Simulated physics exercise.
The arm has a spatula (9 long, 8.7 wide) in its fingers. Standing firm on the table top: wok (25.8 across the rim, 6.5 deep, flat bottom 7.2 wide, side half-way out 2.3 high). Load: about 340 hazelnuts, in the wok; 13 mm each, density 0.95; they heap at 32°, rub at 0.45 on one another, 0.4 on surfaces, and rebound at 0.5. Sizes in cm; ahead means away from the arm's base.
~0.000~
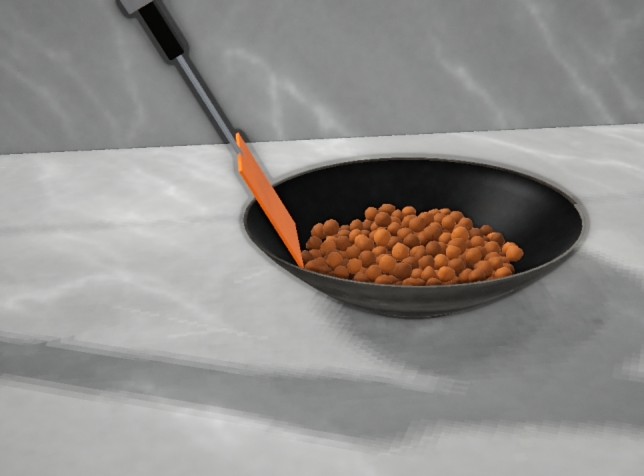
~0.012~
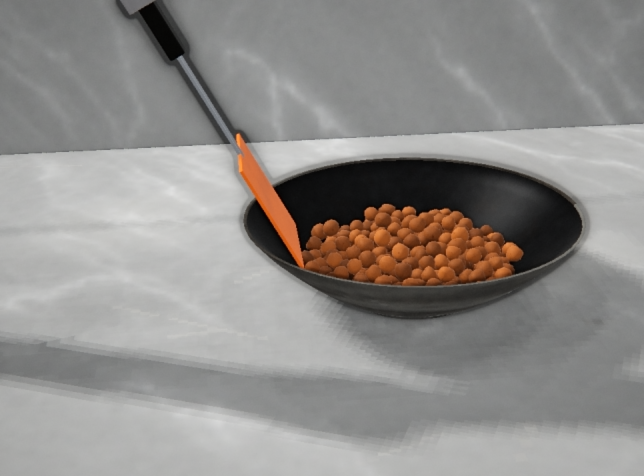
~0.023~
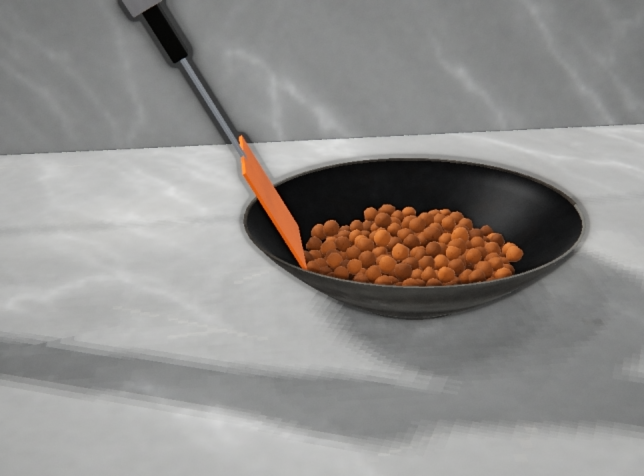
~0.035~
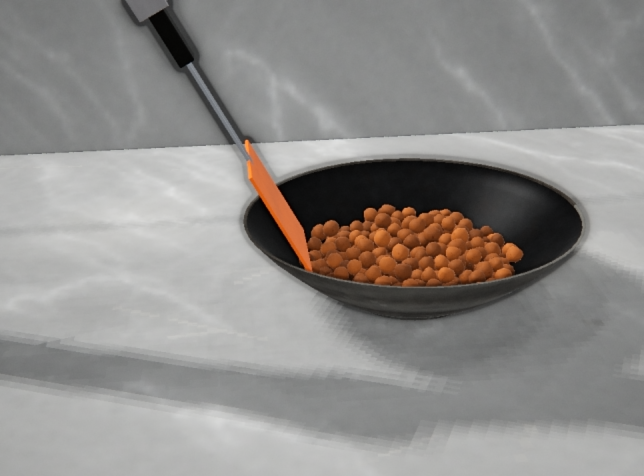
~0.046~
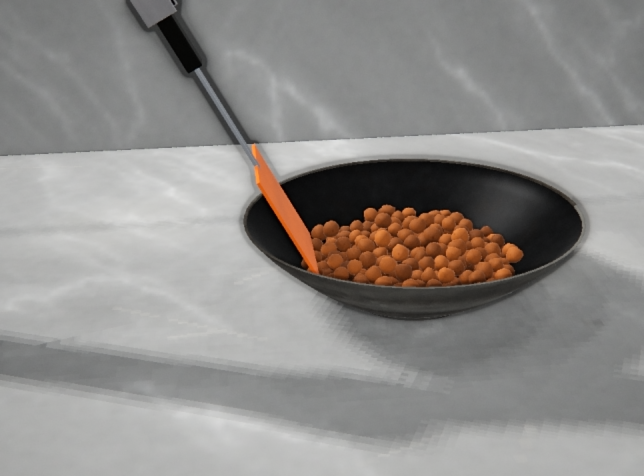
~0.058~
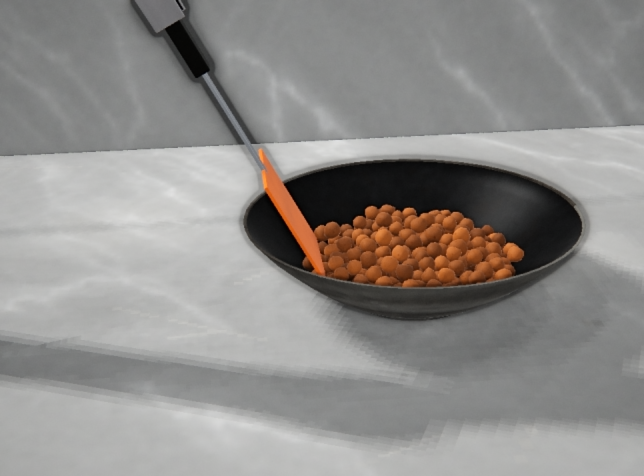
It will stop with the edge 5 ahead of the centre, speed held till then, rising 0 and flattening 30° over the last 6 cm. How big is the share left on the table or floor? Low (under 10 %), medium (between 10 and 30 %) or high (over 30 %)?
Answer: Low; under 10 % of the hazelnuts finish on the table or floor.
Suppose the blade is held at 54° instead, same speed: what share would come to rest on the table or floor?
It would be near 5 per cent.
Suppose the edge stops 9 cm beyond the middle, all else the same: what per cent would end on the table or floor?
In that case some 25 per cent.
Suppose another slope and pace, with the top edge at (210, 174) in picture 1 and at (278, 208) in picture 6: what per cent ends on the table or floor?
Some 25 per cent.
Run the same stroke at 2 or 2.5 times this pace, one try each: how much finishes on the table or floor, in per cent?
Some 15 and 20 per cent.
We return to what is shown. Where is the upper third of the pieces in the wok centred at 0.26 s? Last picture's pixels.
At about (499, 224).
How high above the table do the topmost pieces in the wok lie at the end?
Some 8.5 cm.
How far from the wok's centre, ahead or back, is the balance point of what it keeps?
About 5.0 cm ahead.
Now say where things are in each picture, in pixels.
In the first frame, spatula top edge at (239, 151), sloping 62°; upper third of the load around (412, 244), from x 305 to 515, top at y 210; 341 in the wok.
In the second frame, spatula top edge at (239, 152), sloping 62°; upper third of the load around (412, 244), from x 305 to 515, top at y 210.
In the third frame, spatula top edge at (242, 154), sloping 62°; upper third of the load around (412, 245), from x 305 to 515, top at y 210.
In the fourth frame, spatula top edge at (248, 158), sloping 62°; upper third of the load around (412, 245), from x 305 to 515, top at y 210.
In the fifth frame, spatula top edge at (255, 163), sloping 62°; upper third of the load around (412, 245), from x 310 to 515, top at y 210.
In the sixth frame, spatula top edge at (263, 168), sloping 62°; upper third of the load around (414, 245), from x 310 to 515, top at y 210; 341 in the wok.
After 0.16 s, sloping 62°, highest piece 6 above the table; 341 in the wok.
After 0.26 s, sloping 48°, highest piece 8 above the table; 341 in the wok.
After 0.50 s, sloping 32°, highest piece 8 above the table; 320 in the wok, 13 on the table or floor, 8 on the blade or in flight.
After 1.55 s, sloping 32°, highest piece 8 above the table; 319 in the wok, 22 on the table or floor.
At rest, 319 in the wok, 22 on the table or floor. That is 6 % on the table or floor.
